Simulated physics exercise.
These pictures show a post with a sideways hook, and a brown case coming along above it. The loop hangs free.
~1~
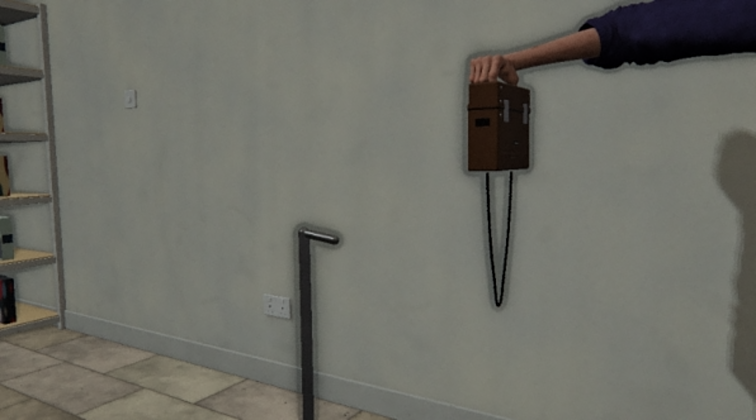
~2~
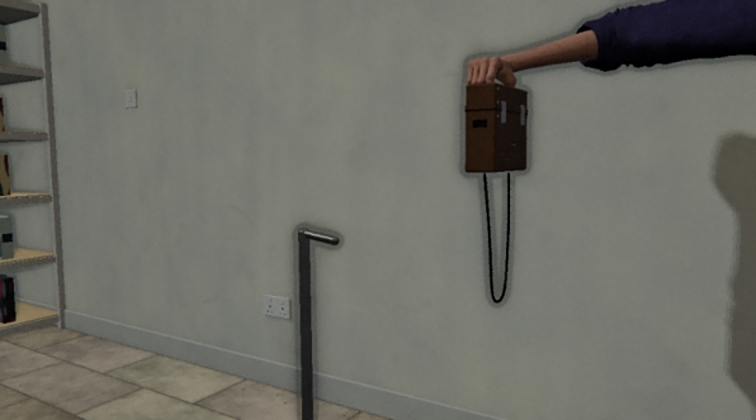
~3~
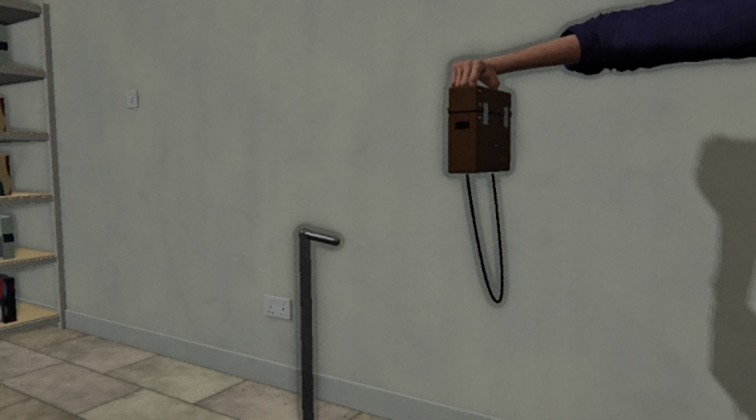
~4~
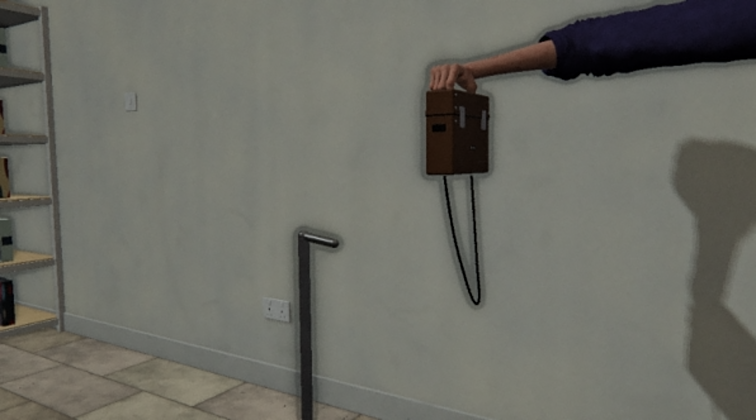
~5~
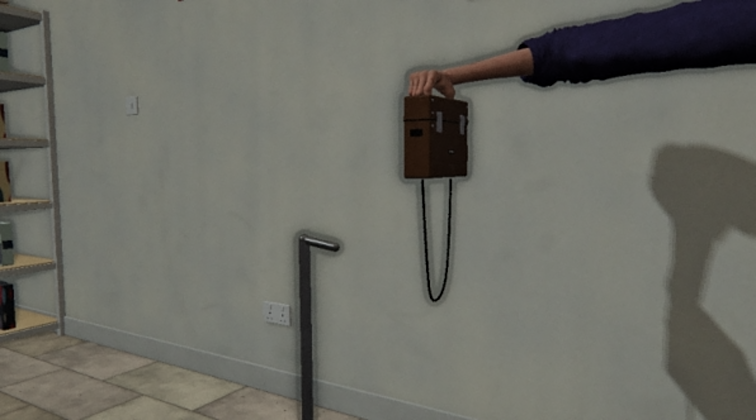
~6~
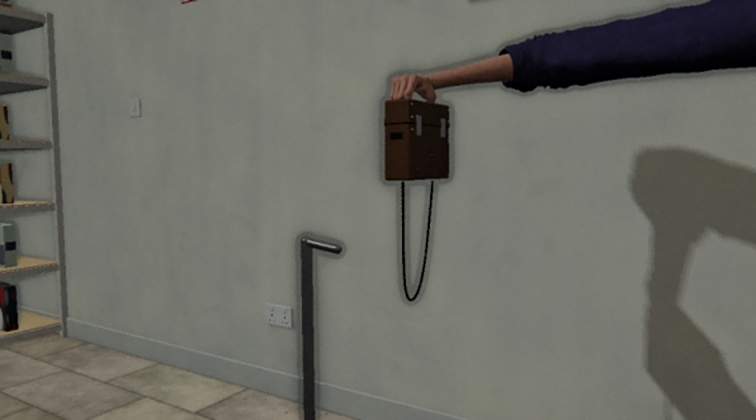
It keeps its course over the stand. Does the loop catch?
The brown case is jerked back by its loop.
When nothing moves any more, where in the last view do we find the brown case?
Close to (247, 147).
Then, 0.84 s on from there, case nearing the post near (339, 144).
Then, 1.66 s on from there, case past the post near (273, 146).
In the end, case past the post near (247, 147); loop tight round the post, hand stopped. The brown case snags on the hook.
